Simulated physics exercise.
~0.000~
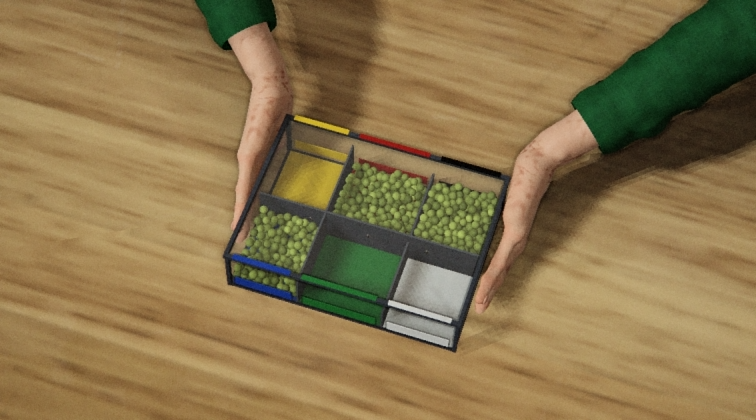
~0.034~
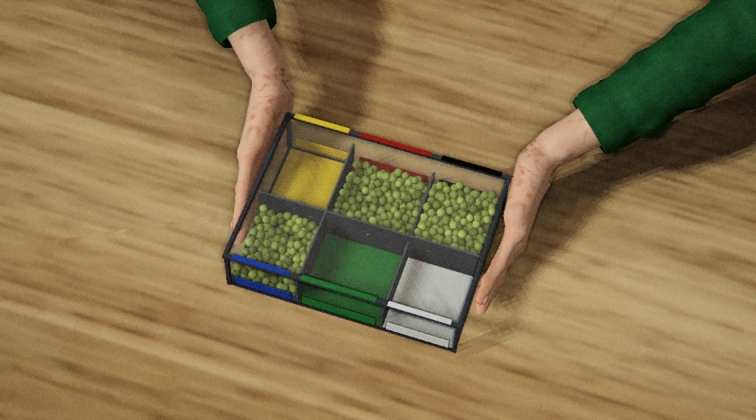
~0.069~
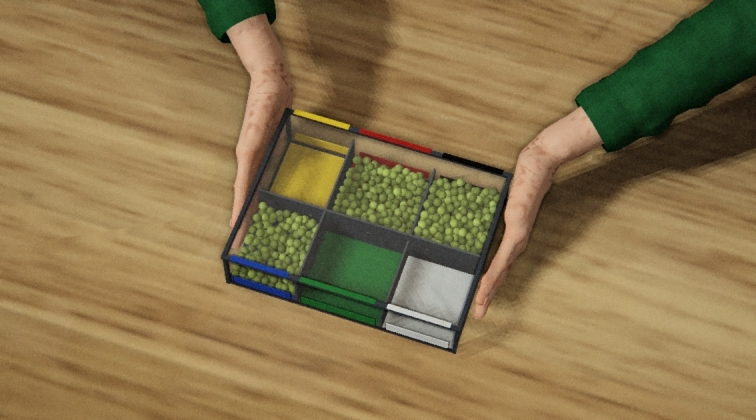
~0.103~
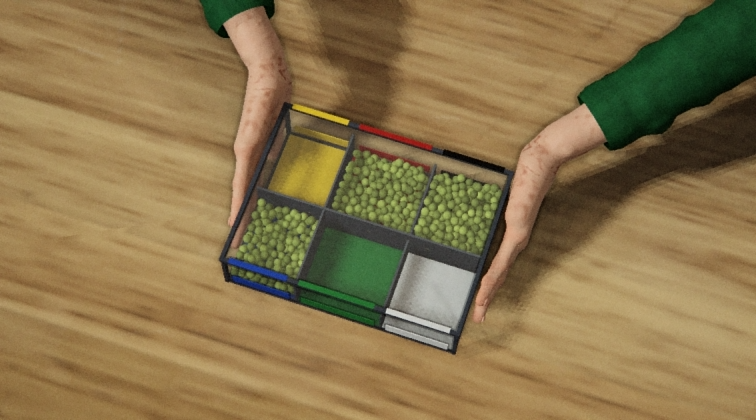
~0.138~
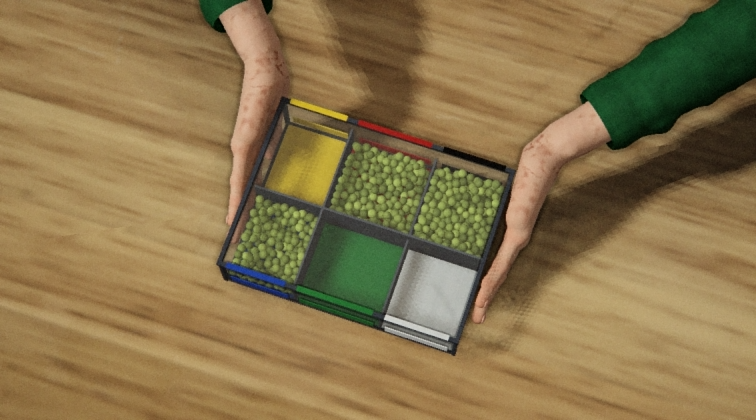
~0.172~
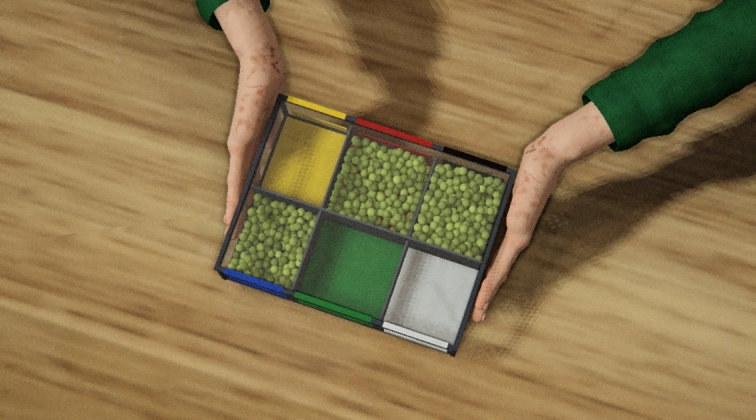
To begin with, two green-sleeved hands hold a clear-lidded, six-compartment box over a wooden surface, green peas filling the red, black and blue sections while yellow, green and white sit empty. The hands then tilt the box slightly, gradually showing its top more squarely, and the peas stay in their sections.
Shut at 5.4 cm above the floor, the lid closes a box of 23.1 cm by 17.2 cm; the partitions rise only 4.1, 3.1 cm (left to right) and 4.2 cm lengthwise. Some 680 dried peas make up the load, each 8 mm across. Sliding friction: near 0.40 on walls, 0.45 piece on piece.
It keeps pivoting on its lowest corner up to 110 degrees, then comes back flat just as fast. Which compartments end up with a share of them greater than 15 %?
Red: Greater. Blue: Greater. Green: Not greater. Yellow: Not greater. White: Not greater. Black: Greater.
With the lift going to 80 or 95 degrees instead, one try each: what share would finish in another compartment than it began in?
Roughly 5 percent for the first try and 10 percent for the second.
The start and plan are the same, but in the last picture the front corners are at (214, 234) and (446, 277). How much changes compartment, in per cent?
Estimate: Around 35 %.
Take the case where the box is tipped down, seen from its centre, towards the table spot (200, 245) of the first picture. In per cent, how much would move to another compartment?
That would be close to 35 per cent.
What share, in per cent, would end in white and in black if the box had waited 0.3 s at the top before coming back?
In per cent: White 5, black 35.
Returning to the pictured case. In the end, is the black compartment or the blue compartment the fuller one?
Black comes out ahead.
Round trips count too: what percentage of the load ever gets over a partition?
The share is close to 10 percent.
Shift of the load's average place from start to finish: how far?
2.0 cm, roughly.
Then, at 0.73 s, tilt 110 degrees; red 30 %, blue 30 %, green 5 %, white 5 %, black 35 %.
After 1.11 s, tilt 47 degrees; red 30 %, blue 25 %, green 5 %, white 5 %, black 35 %.
Then, at 1.57 s, tilt 0 degrees; red 30 %, blue 25 %, green 5 %, white 5 %, black 35 %.
By 2.0 s all is still; red 30 %, blue 25 %, green 5 %, yellow 0 %, white 5 %, black 35 %.
